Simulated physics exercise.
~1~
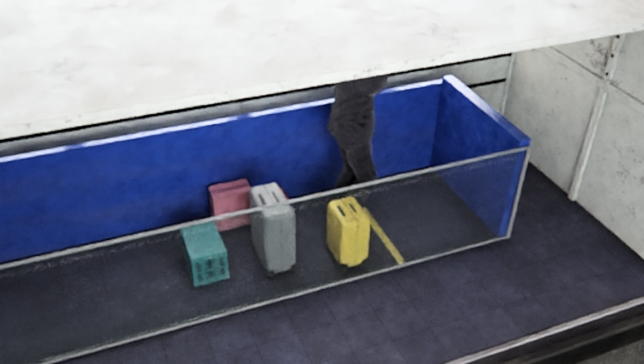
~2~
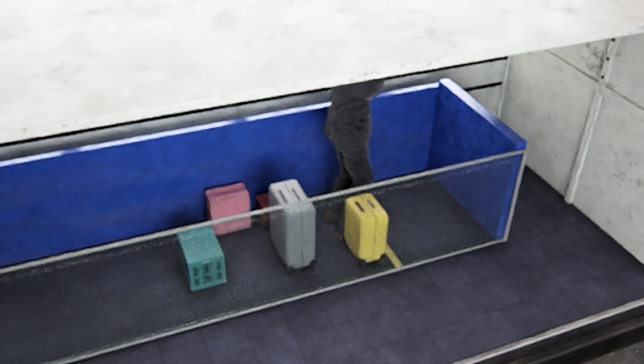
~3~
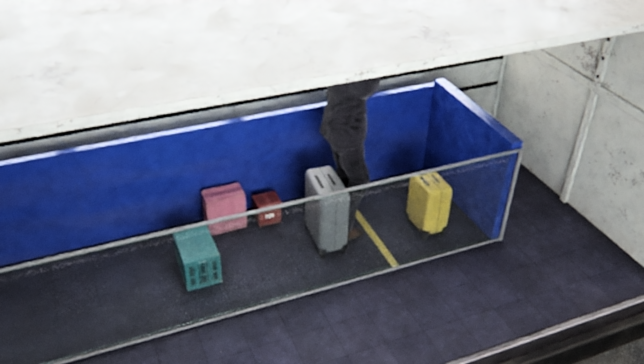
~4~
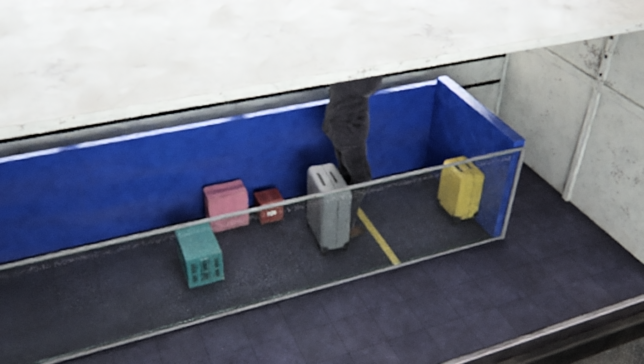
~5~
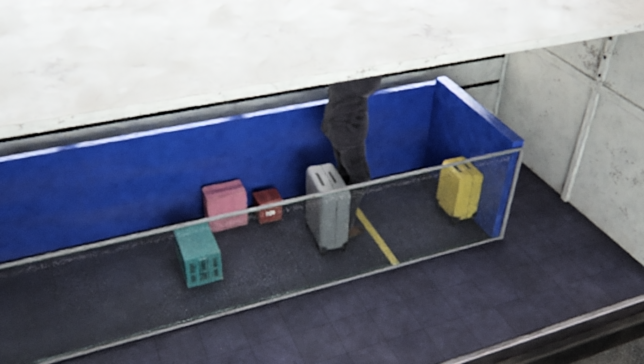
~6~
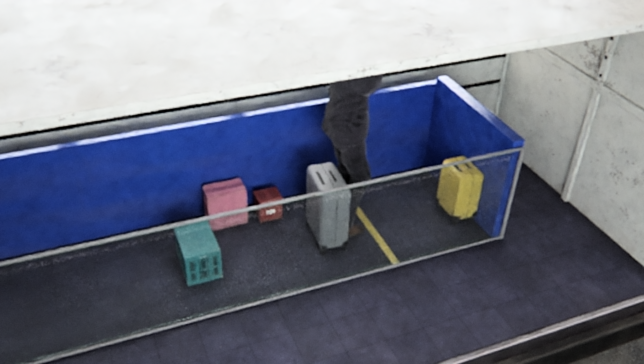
A person's dark-clothed leg stayed planted in a blue-walled bay while a yellow case and a bigger grey one rolled right; the yellow crossed the yellow line, the grey stopped short, both upright, and the teal crate, pink carton and red tub stayed behind it.
